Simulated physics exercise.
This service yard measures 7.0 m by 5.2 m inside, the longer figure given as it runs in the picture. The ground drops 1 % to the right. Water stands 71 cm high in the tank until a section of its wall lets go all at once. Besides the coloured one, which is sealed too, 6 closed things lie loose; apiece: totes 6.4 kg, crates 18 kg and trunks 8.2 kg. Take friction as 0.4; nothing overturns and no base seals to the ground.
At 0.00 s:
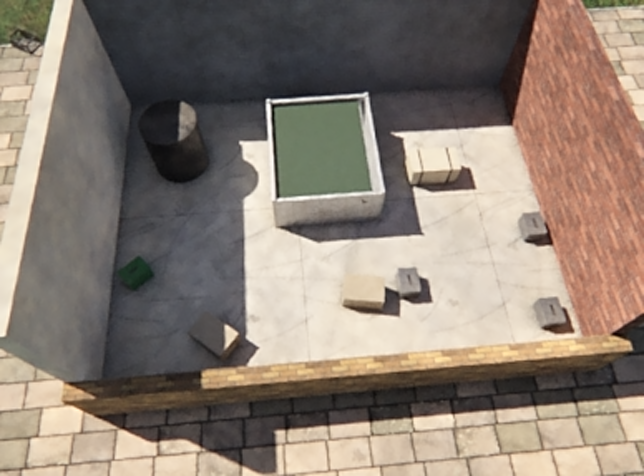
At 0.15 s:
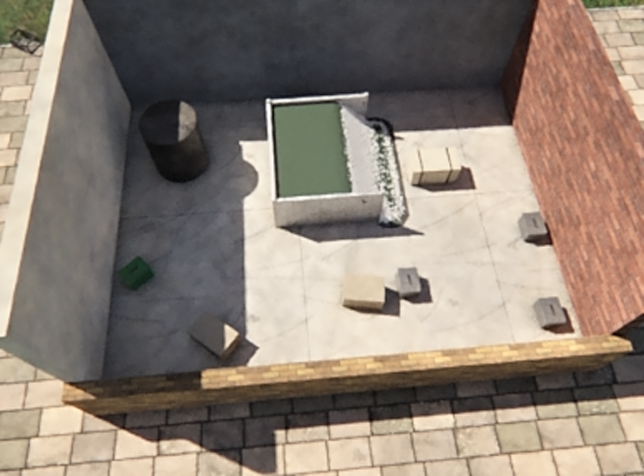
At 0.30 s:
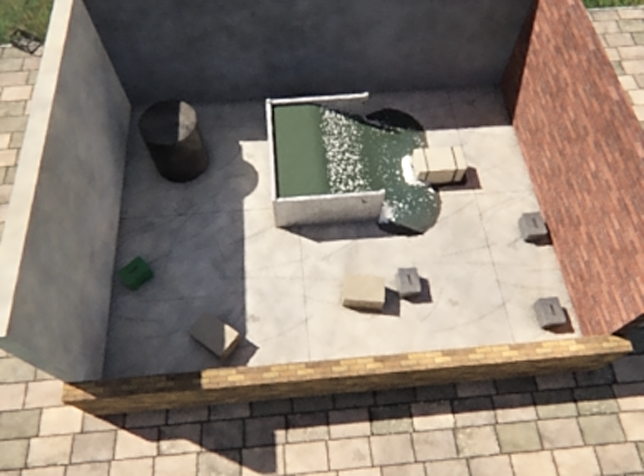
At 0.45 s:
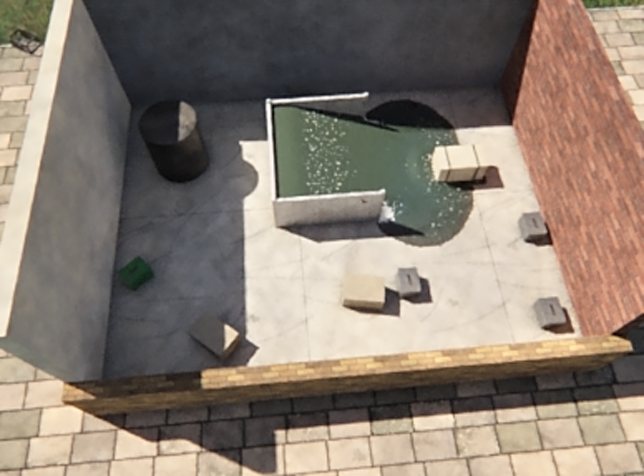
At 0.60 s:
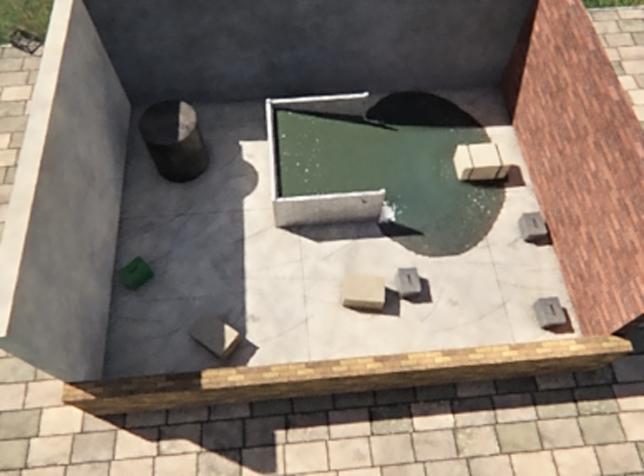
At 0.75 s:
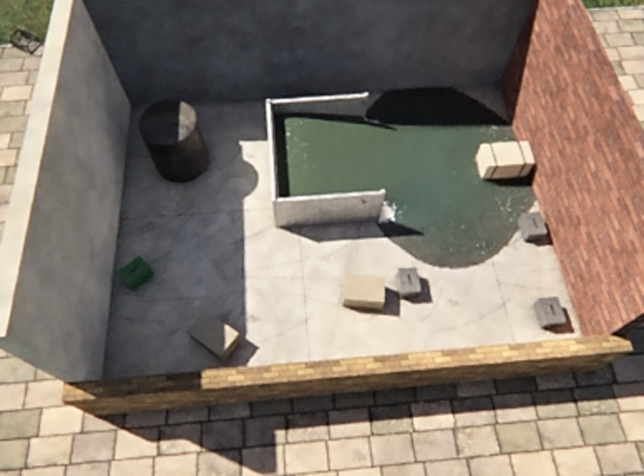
A walled service yard with a pale paved floor, grey walls at left and back and brick at right, is seen from high above by a still camera. A dark barrel stands by a white-walled tank of green water, with pale and grey boxes scattered about and a green one at left. The tank's right side opens, and water pours out, spreads rightward across the floor and pushes one pale box toward the brick wall.
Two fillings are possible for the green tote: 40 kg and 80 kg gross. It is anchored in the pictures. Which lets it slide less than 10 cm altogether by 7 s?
For it, the smaller load will do.
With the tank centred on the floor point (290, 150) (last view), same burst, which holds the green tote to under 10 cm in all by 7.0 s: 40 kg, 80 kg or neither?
Then the lower weight is enough.
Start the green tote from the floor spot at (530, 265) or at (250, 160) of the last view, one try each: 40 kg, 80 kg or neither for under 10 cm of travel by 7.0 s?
In that order: It takes the larger; either load holds.
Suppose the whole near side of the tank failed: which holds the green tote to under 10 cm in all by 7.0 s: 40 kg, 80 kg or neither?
In that case only the higher weight holds it.
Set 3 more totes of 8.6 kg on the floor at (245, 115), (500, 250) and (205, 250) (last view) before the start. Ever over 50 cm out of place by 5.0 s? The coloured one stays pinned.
In that order: More, more, under.
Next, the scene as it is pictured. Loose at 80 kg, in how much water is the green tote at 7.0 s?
About 8 cm.
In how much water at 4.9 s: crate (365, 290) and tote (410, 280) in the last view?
Roughly 3 and 5 cm.
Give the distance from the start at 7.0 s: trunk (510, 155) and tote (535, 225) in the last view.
In that order: 150 cm, 550 cm.
After 1.4 s the green tote would be 0 cm from its start with 40 kg and 0 cm from its start with 80 kg; 0 cm of water round it then.
After 3.1 s the green tote would be 0 cm from its start with 40 kg and 0 cm from its start with 80 kg; 0 cm of water round it then.
After 4.9 s the green tote would be 0 cm from its start with 40 kg and 0 cm from its start with 80 kg; 0 cm of water round it then.
After 7.0 s the green tote would be 0 cm from its start with 40 kg and 0 cm from its start with 80 kg; 8 cm of water round it then.
